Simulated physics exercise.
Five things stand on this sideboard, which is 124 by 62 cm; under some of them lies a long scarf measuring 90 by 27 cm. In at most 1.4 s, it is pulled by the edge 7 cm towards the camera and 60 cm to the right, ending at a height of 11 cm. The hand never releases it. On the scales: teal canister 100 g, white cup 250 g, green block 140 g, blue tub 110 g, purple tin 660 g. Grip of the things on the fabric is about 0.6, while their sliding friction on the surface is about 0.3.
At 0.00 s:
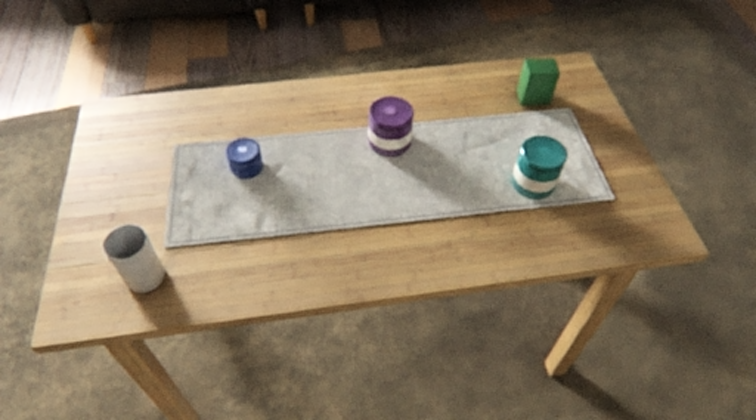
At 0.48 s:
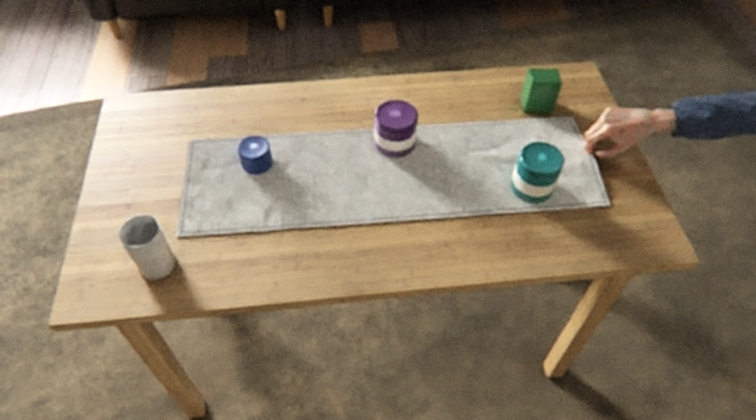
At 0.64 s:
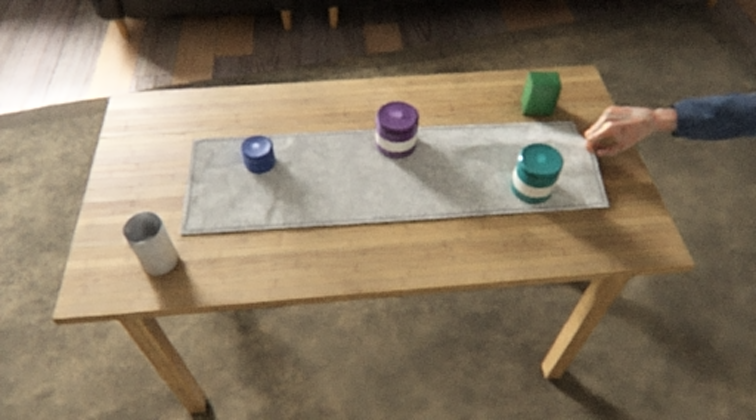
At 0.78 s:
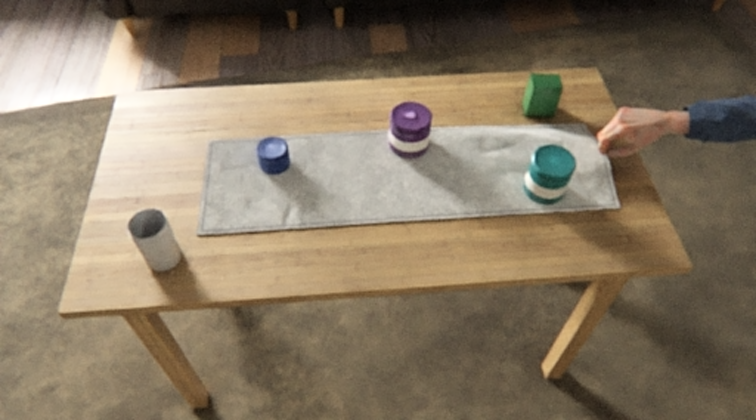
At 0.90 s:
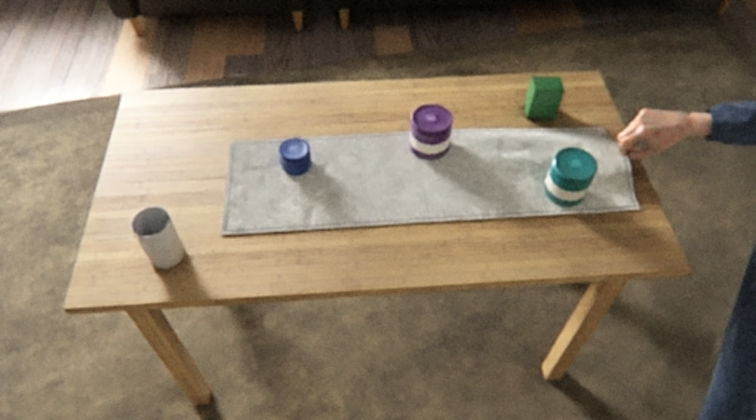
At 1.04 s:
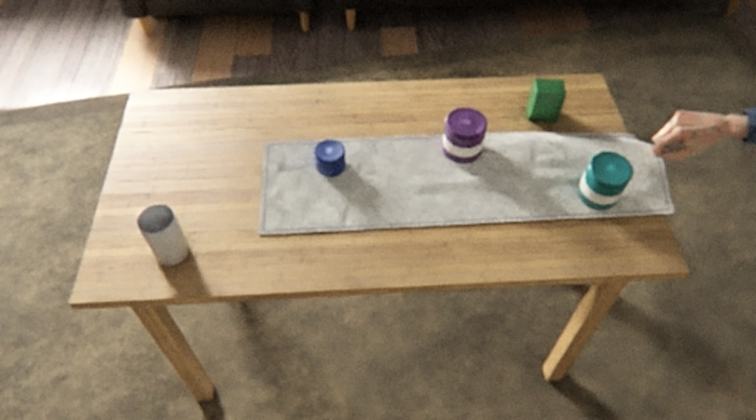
On a wooden table, a hand reached in and pulled a long grey cloth to the right, carrying the blue, purple and teal containers with it while the cup and green block stayed put.
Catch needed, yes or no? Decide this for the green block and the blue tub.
Catch needed: Green block no; blue tub yes.
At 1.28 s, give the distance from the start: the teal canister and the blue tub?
Estimated shift - teal canister some 30 cm, blue tub some 30 cm.
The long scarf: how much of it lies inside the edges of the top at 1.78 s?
Some 50 in a hundred.
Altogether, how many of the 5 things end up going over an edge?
Tally: 3.
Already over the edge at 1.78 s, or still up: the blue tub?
Blue tub not yet down.
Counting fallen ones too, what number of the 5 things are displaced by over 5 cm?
In total, 3 of them qualify.
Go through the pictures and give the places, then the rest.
In the first picture, green block (543, 66); blue tub (243, 149); long scarf corners (174, 145) (570, 109) (614, 199).
In the second picture, long scarf corners (189, 140); grip (592, 154).
In the third picture, long scarf corners (193, 140); grip (593, 152).
In the fourth picture, teal canister (555, 159); purple tin (411, 115); blue tub (272, 147); long scarf corners (197, 235) (208, 141); grip (605, 153).
In the fifth picture, teal canister (576, 162); purple tin (432, 117); blue tub (294, 148); long scarf corners (221, 235) (230, 142); grip (626, 155).
In the sixth picture, green block (551, 86); blue tub (330, 150); long scarf corners (259, 235) (265, 143); grip (660, 156).
At 1.3 s, 80 % of the long scarf is still over the top; blue tub 30 cm off its start, teal canister 30 cm off its start, purple tin 29 cm off its start.
At 1.5 s, 65 % of the long scarf is still over the top; blue tub 47 cm off its start, teal canister on its side, 47 cm off its start, purple tin 46 cm off its start.
At 1.8 s, 50 % of the long scarf is still over the top; blue tub 58 cm off its start at (528, 163), teal canister over the edge, purple tin 60 cm off its start at (672, 137).
At 2.0 s, 20 % of the long scarf is still over the top; blue tub 84 cm off its start, teal canister over the edge, purple tin over the edge.
At 3.6 s, 0 % of the long scarf is still over the top; blue tub over the edge, green block 0 cm off its start at (550, 86), purple tin over the edge, teal canister over the edge.
